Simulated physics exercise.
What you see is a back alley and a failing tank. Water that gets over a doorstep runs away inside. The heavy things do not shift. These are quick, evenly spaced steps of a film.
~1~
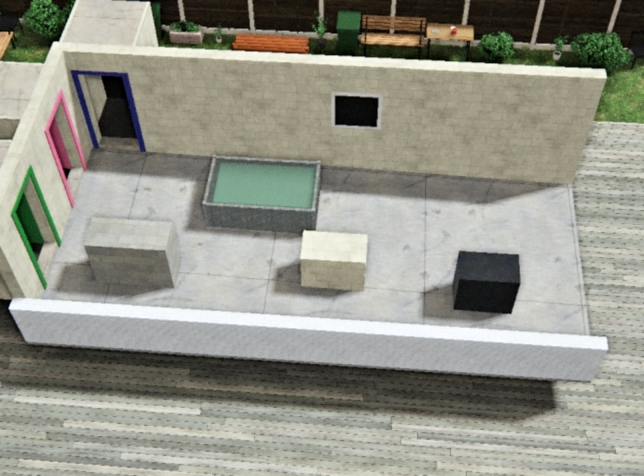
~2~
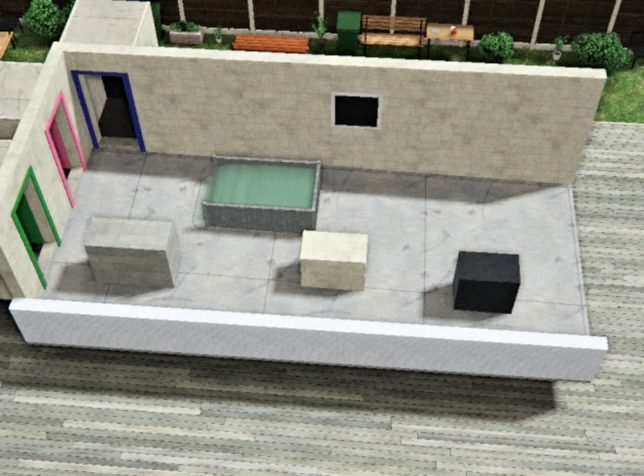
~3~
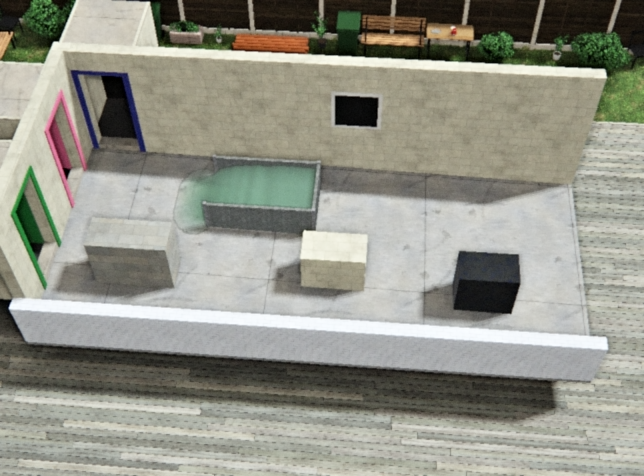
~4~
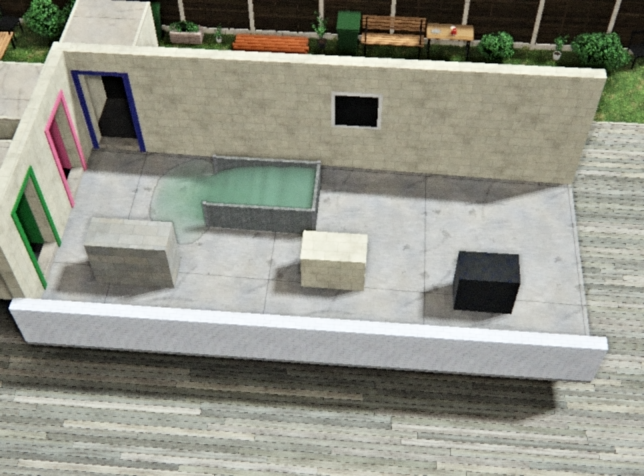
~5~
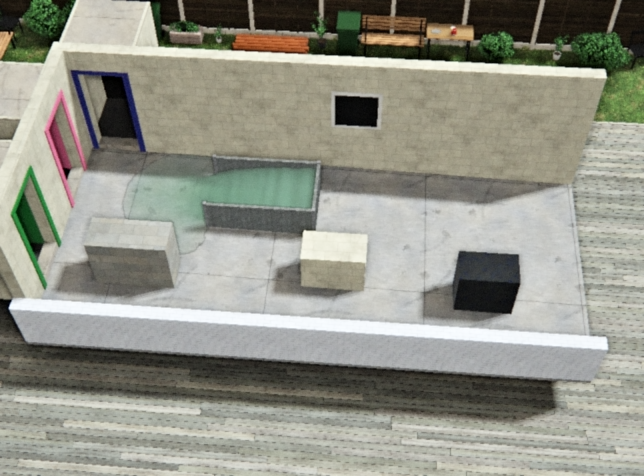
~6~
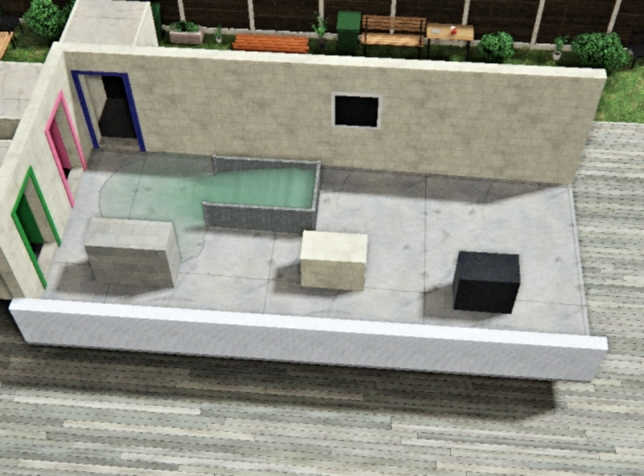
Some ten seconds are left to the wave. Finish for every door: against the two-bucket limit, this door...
The blue door surpasses it; the pink door surpasses it; the green door remains within it.
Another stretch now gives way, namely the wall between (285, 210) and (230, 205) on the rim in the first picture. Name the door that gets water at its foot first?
Answer: The one in green.
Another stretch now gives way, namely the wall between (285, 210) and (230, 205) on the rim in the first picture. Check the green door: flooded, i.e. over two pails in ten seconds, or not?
Green door: Remains below.
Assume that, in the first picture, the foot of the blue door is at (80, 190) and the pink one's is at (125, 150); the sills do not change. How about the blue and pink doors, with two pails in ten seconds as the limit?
Outcome - blue: Breaks the limit, pink: Breaks the limit.
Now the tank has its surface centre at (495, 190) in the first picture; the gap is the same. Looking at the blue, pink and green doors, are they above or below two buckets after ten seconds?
Blue: Falls short; pink: Falls short; green: Falls short.
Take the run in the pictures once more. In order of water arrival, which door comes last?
Looking at the pictures, the answer is the one in green.
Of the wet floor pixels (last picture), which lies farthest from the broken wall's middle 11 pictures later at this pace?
Approximate pixel: (36, 316).
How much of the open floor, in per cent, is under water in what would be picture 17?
I'd estimate some 25 per cent.
A moment on, water covers 20 % of the floor; the blue door wet at the sill, nothing in, the pink door under two buckets in, the green door not reached.
Next, water covers 25 % of the floor; the blue door under two buckets in, the pink door over two buckets in, the green door wet at the sill, nothing in.
Then, water covers 30 % of the floor; the blue door over two buckets in, the pink door far over two buckets in, the green door under two buckets in.
Later, water covers 50 % of the floor; the blue door over two buckets in, the pink door far over two buckets in, the green door under two buckets in.
In the end, water covers 80 % of the floor; the blue door over two buckets in, the pink door far over two buckets in, the green door under two buckets in.
